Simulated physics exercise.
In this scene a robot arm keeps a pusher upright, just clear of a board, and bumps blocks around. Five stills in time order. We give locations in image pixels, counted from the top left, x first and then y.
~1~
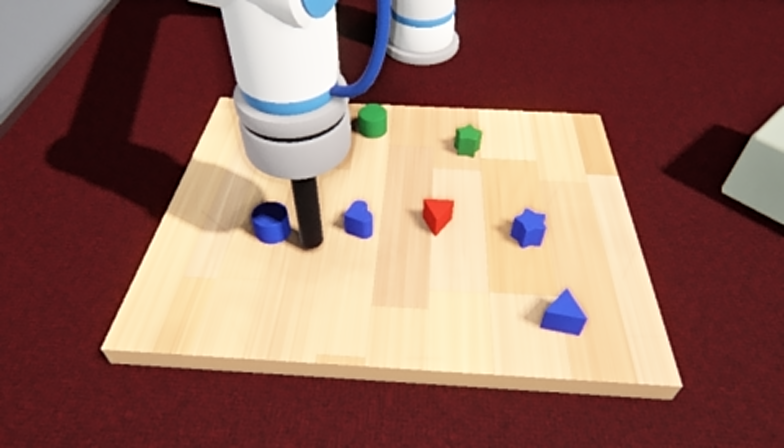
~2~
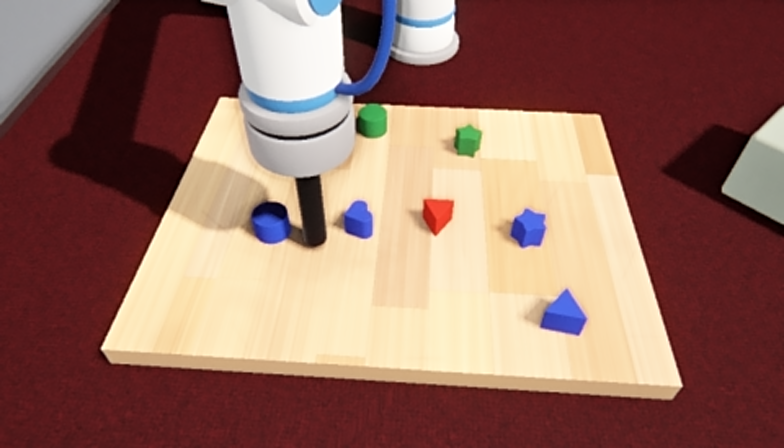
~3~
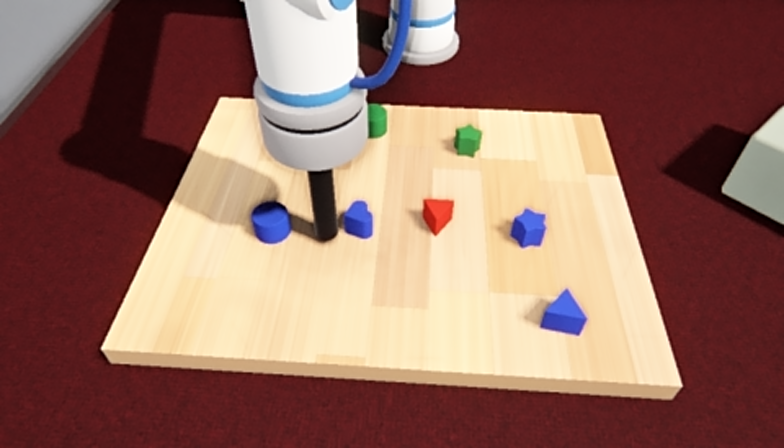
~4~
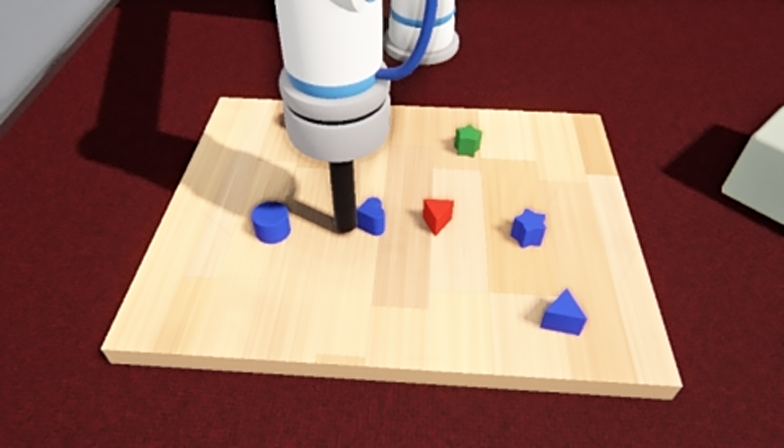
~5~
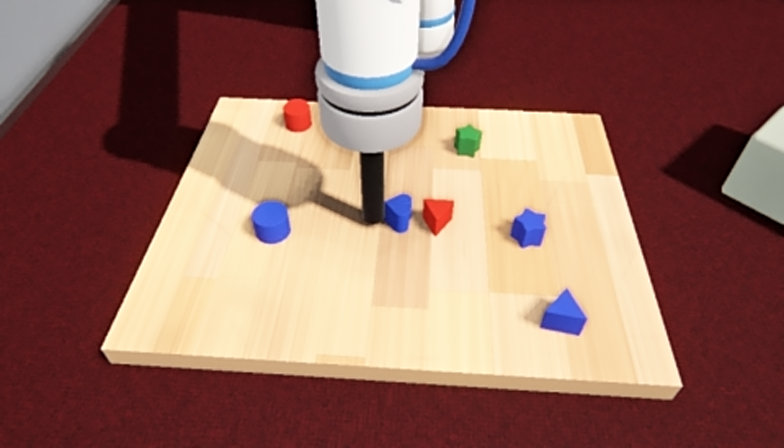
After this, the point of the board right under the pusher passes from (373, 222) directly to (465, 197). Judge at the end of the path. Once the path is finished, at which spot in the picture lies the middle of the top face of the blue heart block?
It will end up at (473, 194).
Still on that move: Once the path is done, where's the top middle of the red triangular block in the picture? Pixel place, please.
It ends at (464, 210).
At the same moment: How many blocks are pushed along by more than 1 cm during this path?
Two of them.
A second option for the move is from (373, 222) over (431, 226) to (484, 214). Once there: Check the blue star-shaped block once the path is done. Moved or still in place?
That block stays.
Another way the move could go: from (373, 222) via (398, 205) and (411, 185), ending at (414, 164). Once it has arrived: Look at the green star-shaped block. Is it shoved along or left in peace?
The result: It stays put.
On the path given first. One third of the way, pusher at (406, 207); blue heart block at (430, 198), turned 35° clockwise; red triangular block at (451, 207), turned 50° clockwise.
Two thirds of the way, pusher at (436, 199); blue heart block at (458, 195), turned 75° clockwise; red triangular block at (463, 210), turned 105° clockwise.
At the end, pusher at (466, 191); blue heart block at (472, 194), turned 100° clockwise; red triangular block at (464, 210), turned 115° clockwise; green star-shaped block still.
